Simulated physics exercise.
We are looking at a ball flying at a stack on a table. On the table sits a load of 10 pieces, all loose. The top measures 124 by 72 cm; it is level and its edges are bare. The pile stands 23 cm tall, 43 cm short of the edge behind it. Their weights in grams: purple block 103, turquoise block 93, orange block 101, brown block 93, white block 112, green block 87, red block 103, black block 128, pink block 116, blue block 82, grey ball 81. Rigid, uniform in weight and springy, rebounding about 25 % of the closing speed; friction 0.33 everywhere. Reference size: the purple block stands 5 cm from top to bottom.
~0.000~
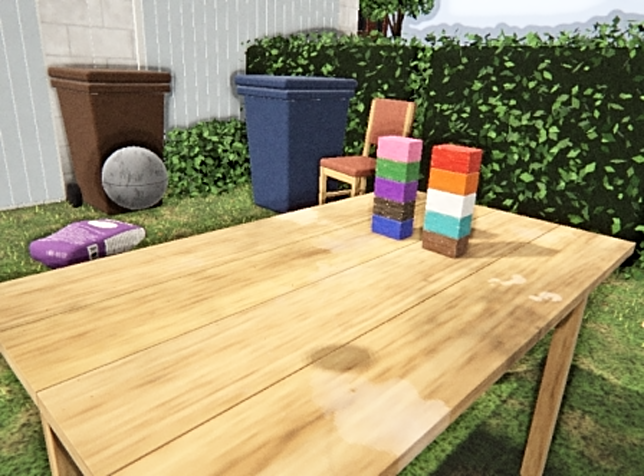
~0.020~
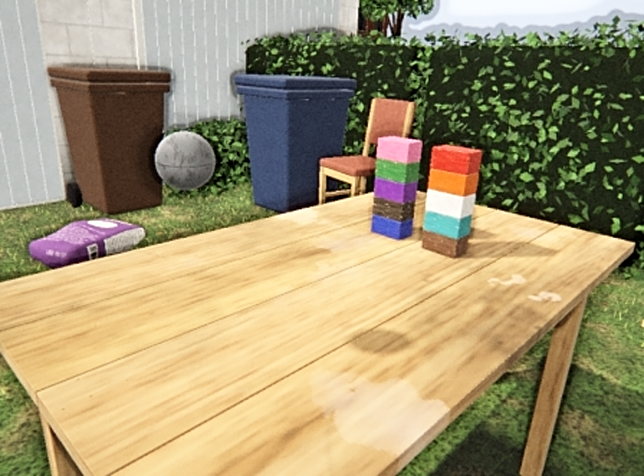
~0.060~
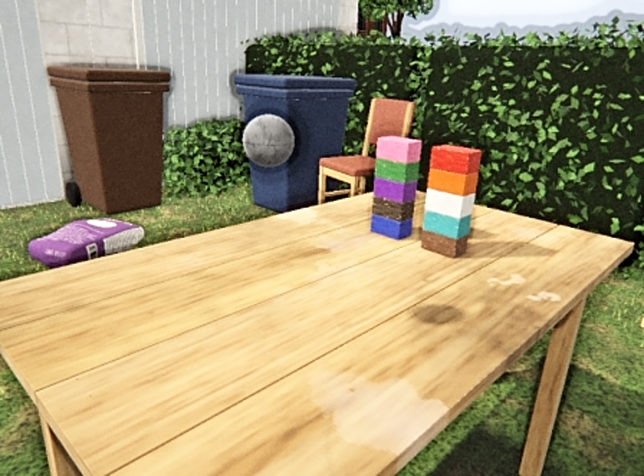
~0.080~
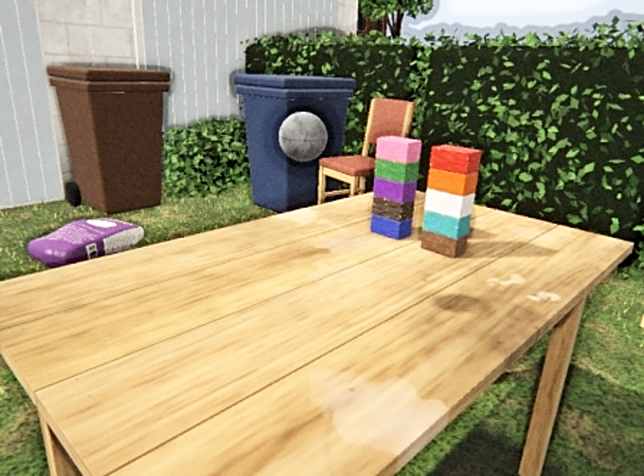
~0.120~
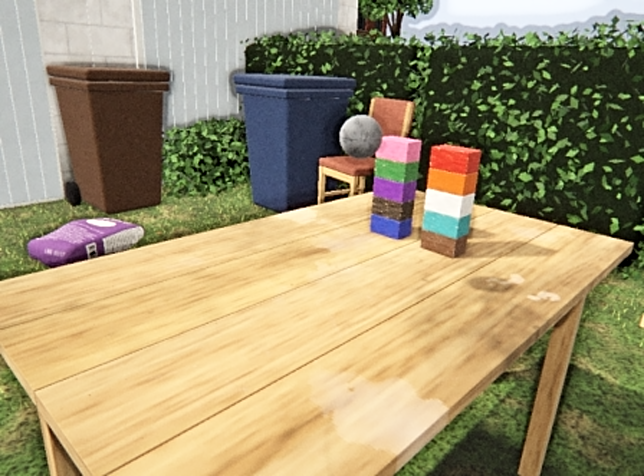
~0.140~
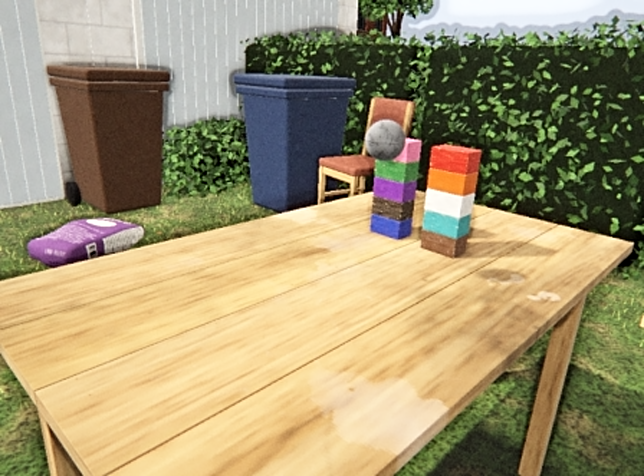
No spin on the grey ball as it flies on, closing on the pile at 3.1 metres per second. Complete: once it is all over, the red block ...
... has toppled.
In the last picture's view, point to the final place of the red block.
Rest point: Near (515, 205).
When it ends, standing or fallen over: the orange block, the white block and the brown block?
In the last frame the orange block does not stay up, the white block remains up and the brown block remains up.
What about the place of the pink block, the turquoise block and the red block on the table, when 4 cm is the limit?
Well, the pink block remains where it was; the turquoise block remains where it was; and the red block winds up somewhere else.
Around 0.34 s, grey ball near (446, 203); red block at 39° to upright near (492, 175); orange block at 44° to upright.
Around 0.44 s, grey ball near (438, 248); red block at 66° to upright near (505, 205); orange block on its side.
Around 0.54 s, grey ball near (436, 253); red block on its side near (510, 206); orange block on its side.
Finally (1.6 s), on their side or leaning hard on the table, orange block and red block; the other 8 still in place (within 4 cm). Final places as that camera would see them, red block near (515, 205).
